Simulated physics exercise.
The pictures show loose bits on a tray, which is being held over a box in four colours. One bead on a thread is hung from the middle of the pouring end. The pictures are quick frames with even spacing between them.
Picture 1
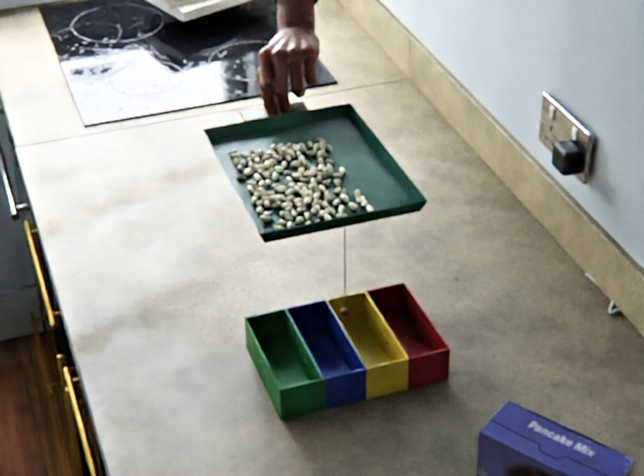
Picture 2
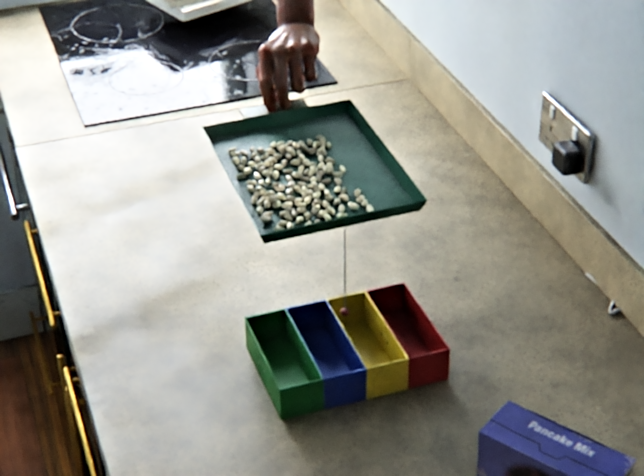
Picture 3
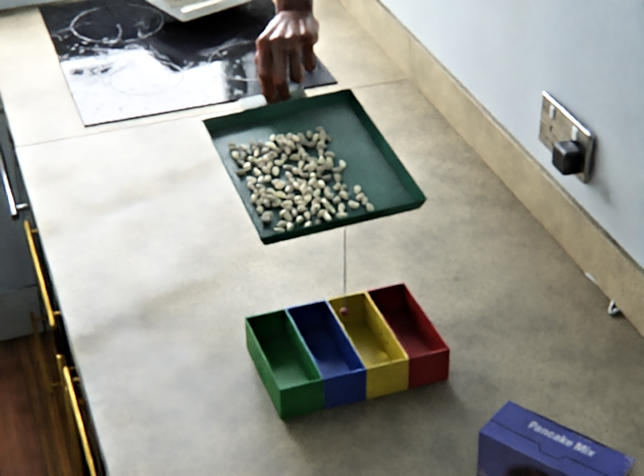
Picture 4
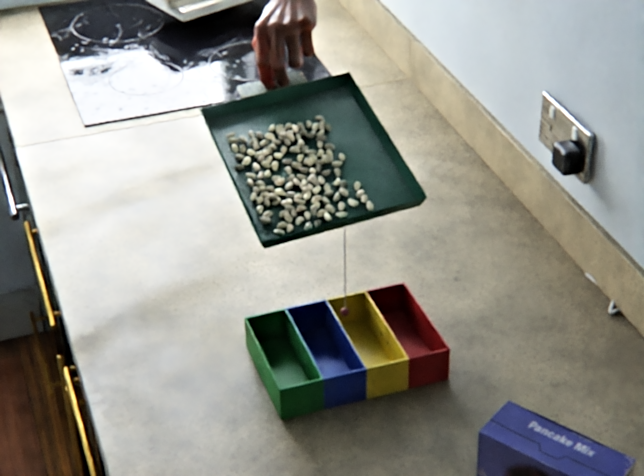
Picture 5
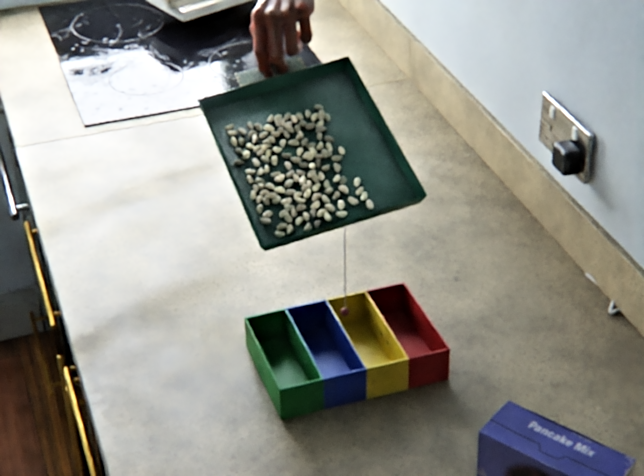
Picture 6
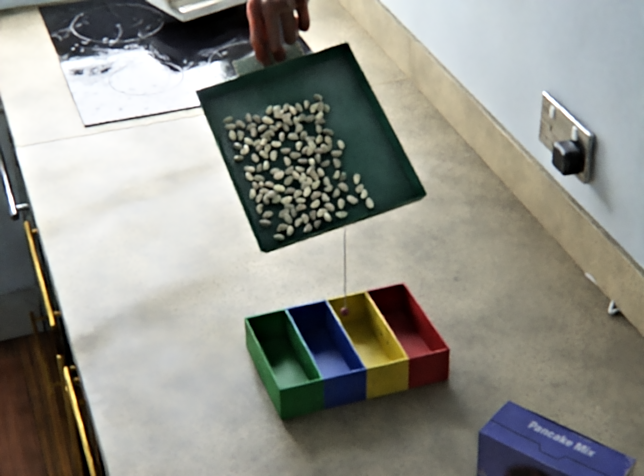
A hand at the top holds a dark green tray of pale beans above a beige kitchen counter, seen from above at an angle. Below the tray are a thin thread and an open box with green, blue, yellow and red cells, with a hob behind and a purple carton at lower right. The hand raises the tray's far edge, tilting it increasingly toward the near left corner, while the camera stays still.
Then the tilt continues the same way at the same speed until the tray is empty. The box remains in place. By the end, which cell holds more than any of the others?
That would be the green one.
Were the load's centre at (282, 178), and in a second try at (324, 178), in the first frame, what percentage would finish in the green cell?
Roughly 60 per cent, then 60 per cent.
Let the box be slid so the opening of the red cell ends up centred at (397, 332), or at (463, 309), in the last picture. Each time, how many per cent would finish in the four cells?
Result, in turn: 100 %, 0 %.
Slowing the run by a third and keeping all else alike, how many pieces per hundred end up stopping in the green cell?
Close to 70 in a hundred.
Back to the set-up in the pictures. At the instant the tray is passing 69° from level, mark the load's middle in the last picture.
Roughly at (283, 214).
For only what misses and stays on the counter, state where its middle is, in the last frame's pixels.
Estimated middle: Around (230, 392).
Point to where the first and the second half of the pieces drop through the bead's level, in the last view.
The opening half passes (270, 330), the closing half (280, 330).
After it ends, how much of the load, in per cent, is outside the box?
I'd put it close to 20 per cent.
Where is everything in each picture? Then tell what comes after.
The first picture shows corners of the pouring end at (264, 230) and (420, 199), level; middle of the load at (290, 180), white beans; bead on its thread at (345, 312); green cell at (302, 396); blue cell at (345, 386); yellow cell at (387, 376); red cell at (429, 366).
The second picture shows corners of the pouring end at (264, 231) and (420, 198), level; middle of the load at (290, 179).
The third picture shows corners of the pouring end at (264, 234) and (420, 197), tipped barely, lowest at the left corner; middle of the load at (289, 176).
The fourth picture shows corners of the pouring end at (264, 238) and (420, 195), tipped a little, lowest at the left corner; middle of the load at (289, 170).
The fifth picture shows corners of the pouring end at (264, 242) and (420, 193), tipped clearly, lowest at the left corner; middle of the load at (289, 166).
The sixth picture shows corners of the pouring end at (264, 245) and (420, 192), tipped clearly, lowest at the left corner; middle of the load at (288, 161); green cell at (302, 396); blue cell at (345, 386); yellow cell at (387, 376); red cell at (429, 366).
Soon, tray tipped steeply; nearly all on the tray; a small part falling or outside the box.
A while on, tray tipped past a quarter turn; a stray few on the tray; about half in the green cell; a small part in the blue cell; about a third falling or outside the box.
Towards the end, tray tipped past a quarter turn; about two thirds in the green cell; a small part in the blue cell; about a quarter falling or outside the box.
Finally, tray tipped past a quarter turn; about two thirds in the green cell; a small part in the blue cell; none in the yellow cell; none in the red cell; about a quarter outside the box.
